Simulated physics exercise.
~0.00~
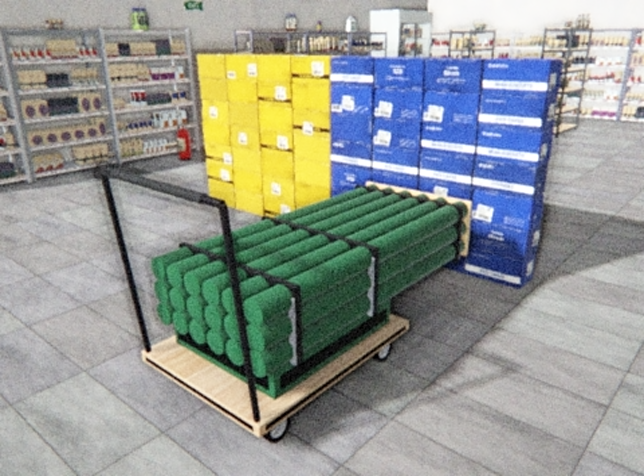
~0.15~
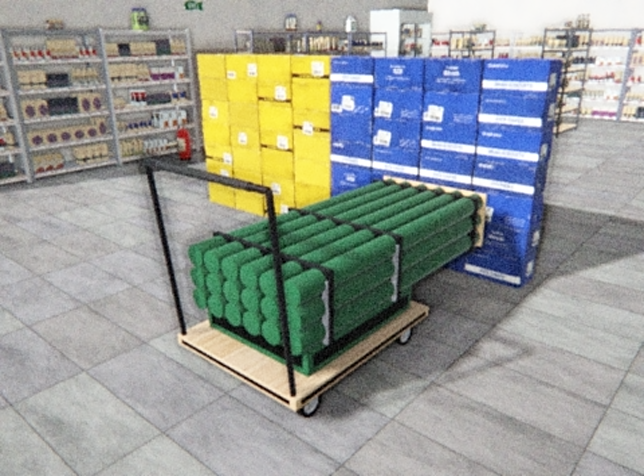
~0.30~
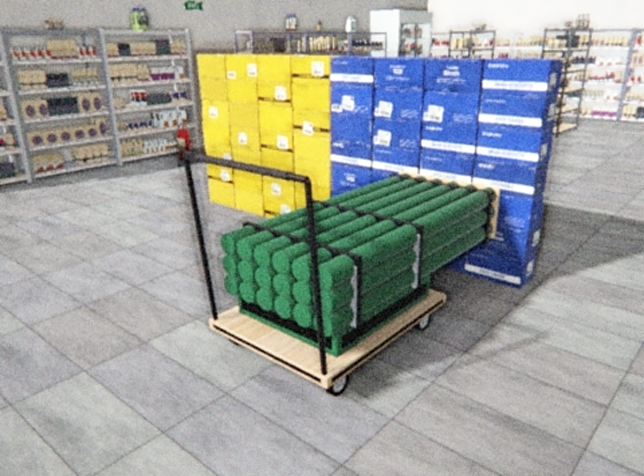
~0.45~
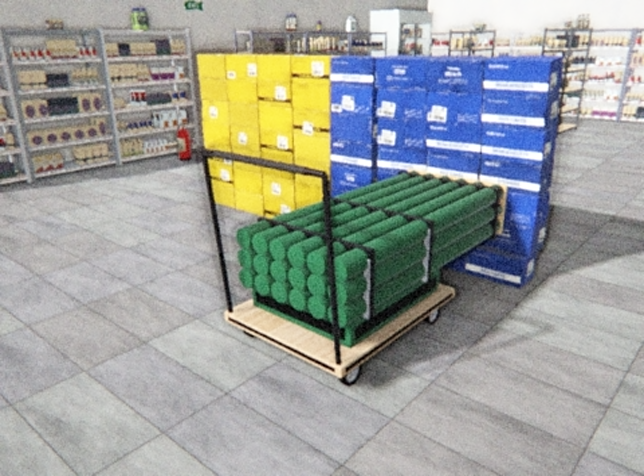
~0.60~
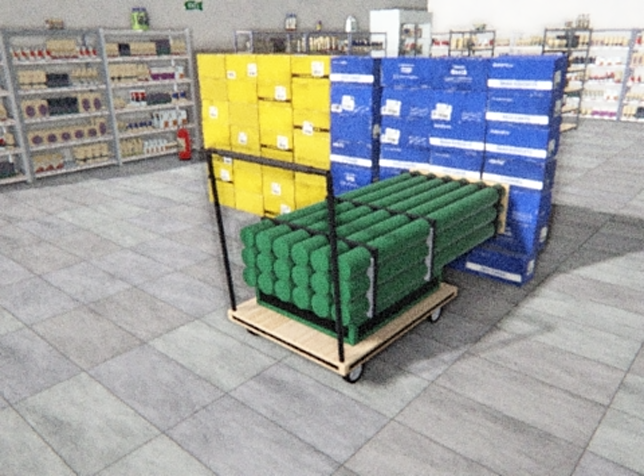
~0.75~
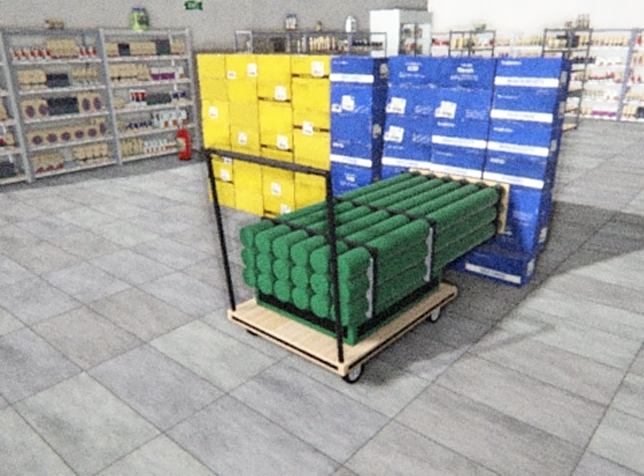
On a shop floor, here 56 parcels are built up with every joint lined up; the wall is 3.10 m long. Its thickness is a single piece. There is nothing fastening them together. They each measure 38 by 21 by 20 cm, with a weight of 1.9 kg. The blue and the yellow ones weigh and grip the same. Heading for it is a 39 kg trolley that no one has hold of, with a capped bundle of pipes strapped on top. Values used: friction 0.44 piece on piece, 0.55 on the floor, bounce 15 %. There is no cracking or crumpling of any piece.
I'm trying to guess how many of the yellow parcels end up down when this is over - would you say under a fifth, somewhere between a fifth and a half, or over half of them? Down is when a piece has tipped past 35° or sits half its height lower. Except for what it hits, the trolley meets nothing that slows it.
I would say under a fifth of them.
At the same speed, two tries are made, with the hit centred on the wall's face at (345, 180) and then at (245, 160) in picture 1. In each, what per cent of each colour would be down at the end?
For yellow it's 20 then 60 per cent, for blue 40 then 0 per cent.
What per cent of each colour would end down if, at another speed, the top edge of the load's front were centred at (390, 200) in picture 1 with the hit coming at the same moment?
You'd end up with yellow at 0 per cent down and blue at 70 per cent.
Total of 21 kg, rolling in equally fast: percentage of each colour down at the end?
For yellow it's 0, for blue it's 0 in a hundred.
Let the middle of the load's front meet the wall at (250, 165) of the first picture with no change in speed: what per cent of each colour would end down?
That would leave yellow at 60 % and blue at 0 %.
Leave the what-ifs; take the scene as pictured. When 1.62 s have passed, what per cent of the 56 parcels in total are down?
By then 30 %.
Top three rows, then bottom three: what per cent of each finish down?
Of the top ones 40 percent, of the bottom ones 20 percent.
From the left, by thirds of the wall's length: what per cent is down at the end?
I'd put it at 0 % left, 0 % middle and 90 % right.
By 0.98 s, load 9 cm past the wall's line, stopped; none of the 28 yellow parcels down (0 of 56 in all colours); top yellow parcel unmoved; top blue parcel tilted 13°.
By 1.22 s, load 9 cm past the wall's line, stopped; none of the 28 yellow parcels down (3 of 56 in all colours); top yellow parcel unmoved; top blue parcel tilted 29°, 11 cm lower.
By 1.44 s, load 9 cm past the wall's line, stopped; none of the 28 yellow parcels down (18 of 56 in all colours); top yellow parcel unmoved; top blue parcel tilted 56°, 47 cm lower.
By 1.62 s, load 9 cm past the wall's line, stopped; none of the 28 yellow parcels down (18 of 56 in all colours); top yellow parcel unmoved; top blue parcel on its side.
When it is over (2.2 s), load 9 cm past the wall's line, stopped; none of the 28 yellow parcels down (18 of 56 in all colours); top yellow parcel unmoved; top blue parcel on its side. That is 0 per cent. In pixels of the last frame, middles, top yellow parcel near (221, 66), top blue parcel near (530, 200).
